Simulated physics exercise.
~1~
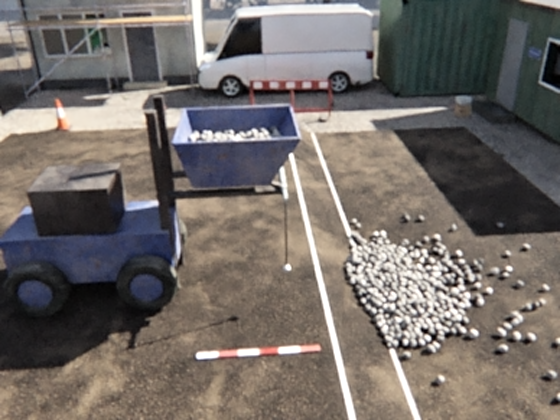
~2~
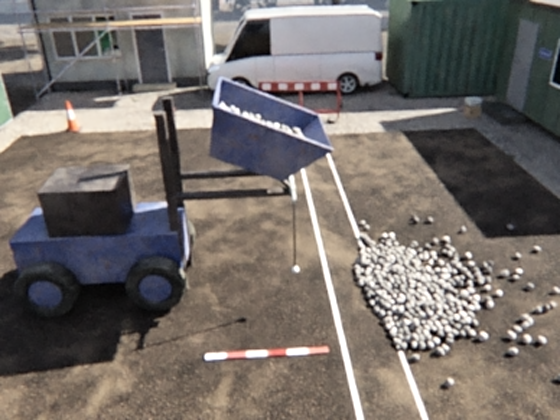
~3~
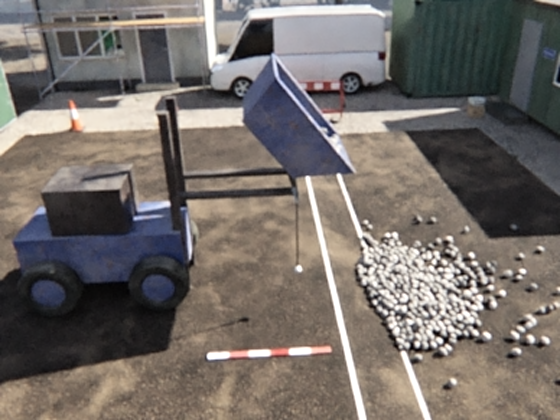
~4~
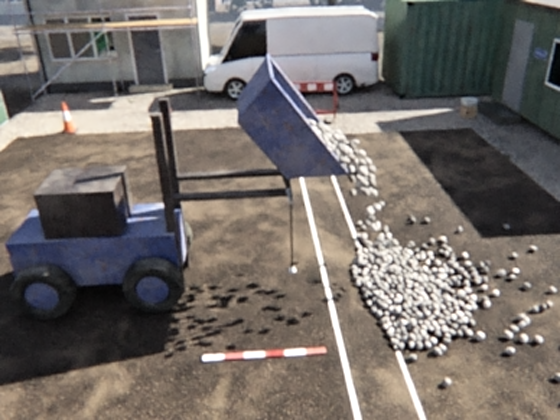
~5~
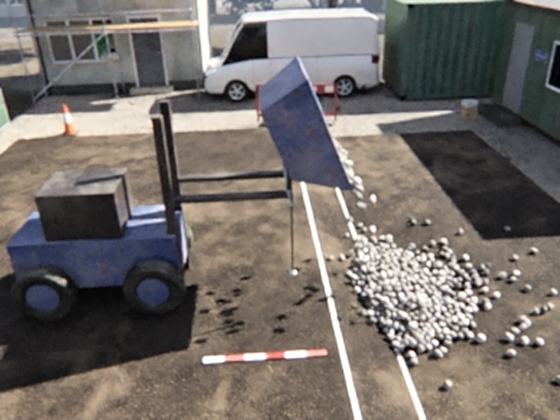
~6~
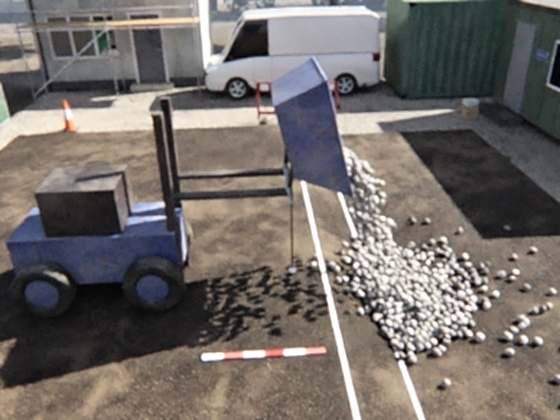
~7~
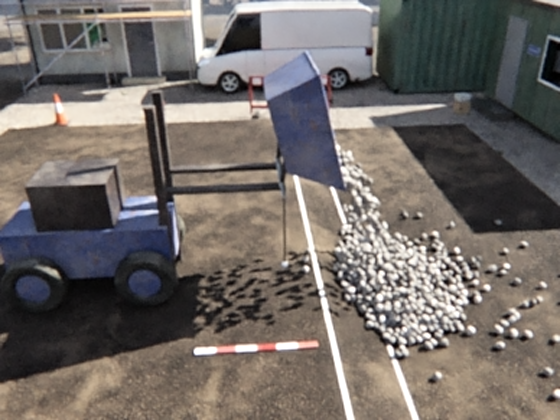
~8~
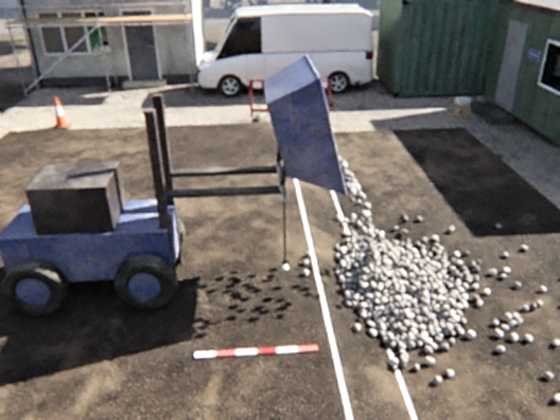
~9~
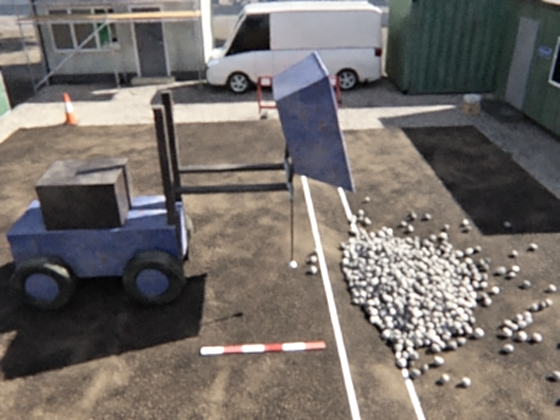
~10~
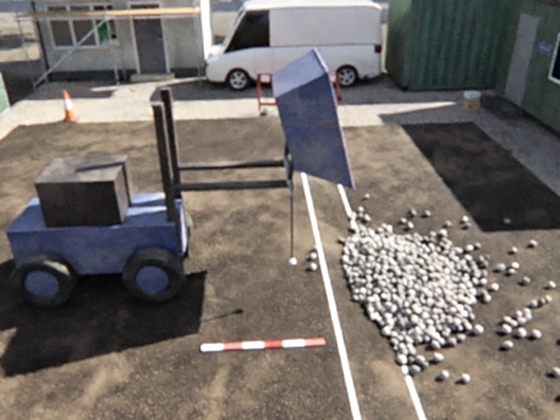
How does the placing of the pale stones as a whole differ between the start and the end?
At the start the stones are split between the raised blue skip and a loose heap on the ground to its right. By the end the skip's load has joined the heap, so the stones as a whole lie lower and farther to the right.
